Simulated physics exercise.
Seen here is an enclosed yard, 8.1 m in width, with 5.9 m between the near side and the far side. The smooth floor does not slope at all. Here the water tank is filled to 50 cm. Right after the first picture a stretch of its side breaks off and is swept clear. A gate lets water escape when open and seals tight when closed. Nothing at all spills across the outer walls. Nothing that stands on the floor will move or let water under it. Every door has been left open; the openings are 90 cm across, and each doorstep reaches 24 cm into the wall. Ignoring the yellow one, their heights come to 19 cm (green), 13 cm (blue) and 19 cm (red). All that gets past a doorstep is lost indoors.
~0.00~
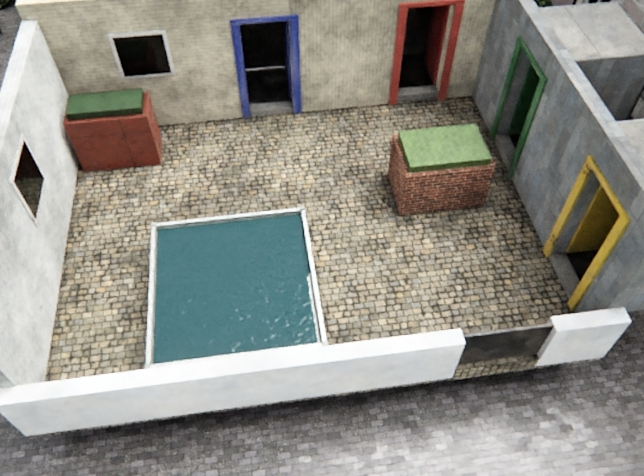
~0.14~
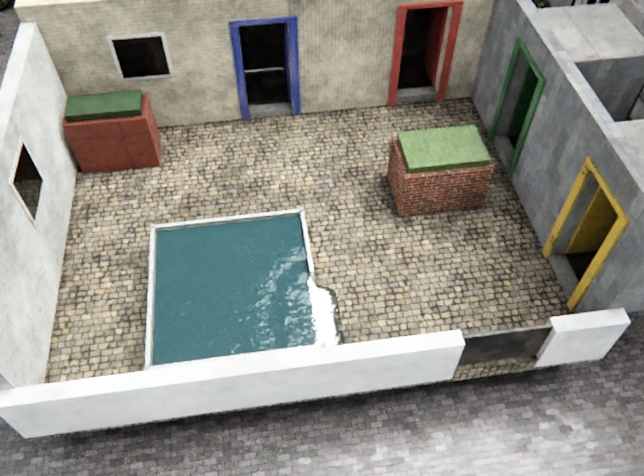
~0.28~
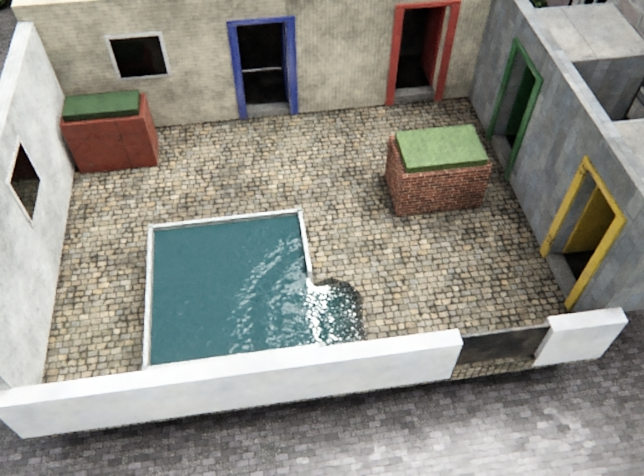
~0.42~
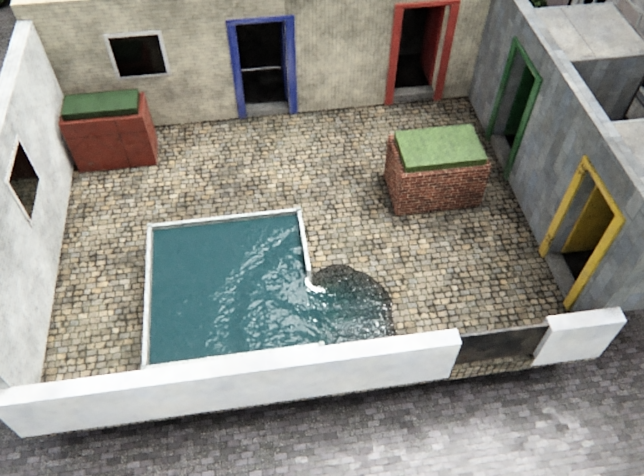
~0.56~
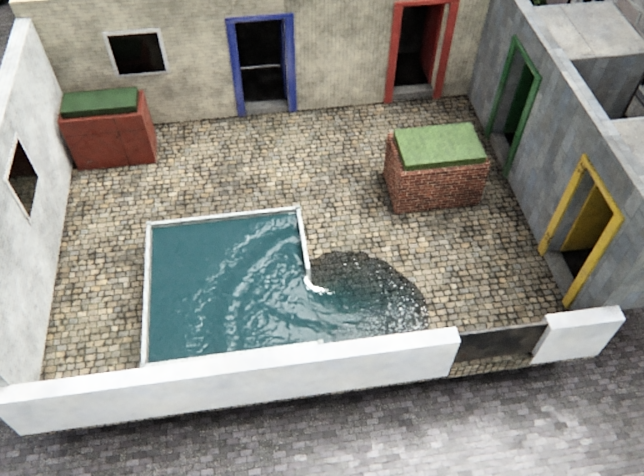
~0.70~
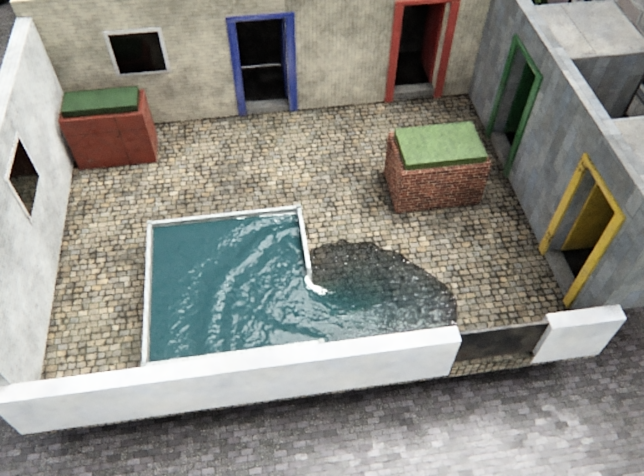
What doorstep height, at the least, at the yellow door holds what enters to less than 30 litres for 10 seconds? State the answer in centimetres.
A height of roughly 24 cm.
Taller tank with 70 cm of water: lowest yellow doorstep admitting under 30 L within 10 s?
The step needs to be some 35 cm.
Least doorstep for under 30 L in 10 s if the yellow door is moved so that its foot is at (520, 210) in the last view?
It needs about 13.5 cm.
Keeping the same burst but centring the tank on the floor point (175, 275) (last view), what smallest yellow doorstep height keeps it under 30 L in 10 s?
You'd need some 21 cm.
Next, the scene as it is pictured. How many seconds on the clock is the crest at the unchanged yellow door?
Near 3.0 s.
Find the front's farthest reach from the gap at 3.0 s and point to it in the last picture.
Pixel: About (483, 144).
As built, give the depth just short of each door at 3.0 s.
Depths in cm: Green 3, blue 0, red 0, yellow 31.
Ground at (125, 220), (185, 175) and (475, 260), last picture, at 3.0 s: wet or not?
First bone-dry, second bone-dry, third wet through.
After 1.4 s water covers 20 % of the floor, deepest (30 cm) near (322, 337); 4 cm at the yellow door, 0 litres in over its 14 cm doorstep.
After 3.0 s water covers 25 % of the floor, deepest (32 cm) near (562, 316); 31 cm at the yellow door, 59 litres in over its 14 cm doorstep.
After 10.0 s water covers 85 % of the floor, deepest (14 cm) near (454, 98); 12 cm at the yellow door, 197 litres in over its 14 cm doorstep.
At the yellow door as built, the water arrived by 1.4 s and peaked near 31 cm at 3.0 s.
With a doorstep of 20.5 cm, 60 litres would have come in within the 10 s; with 27.5 cm, 9 litres. So under 30 litres takes about 24 cm.
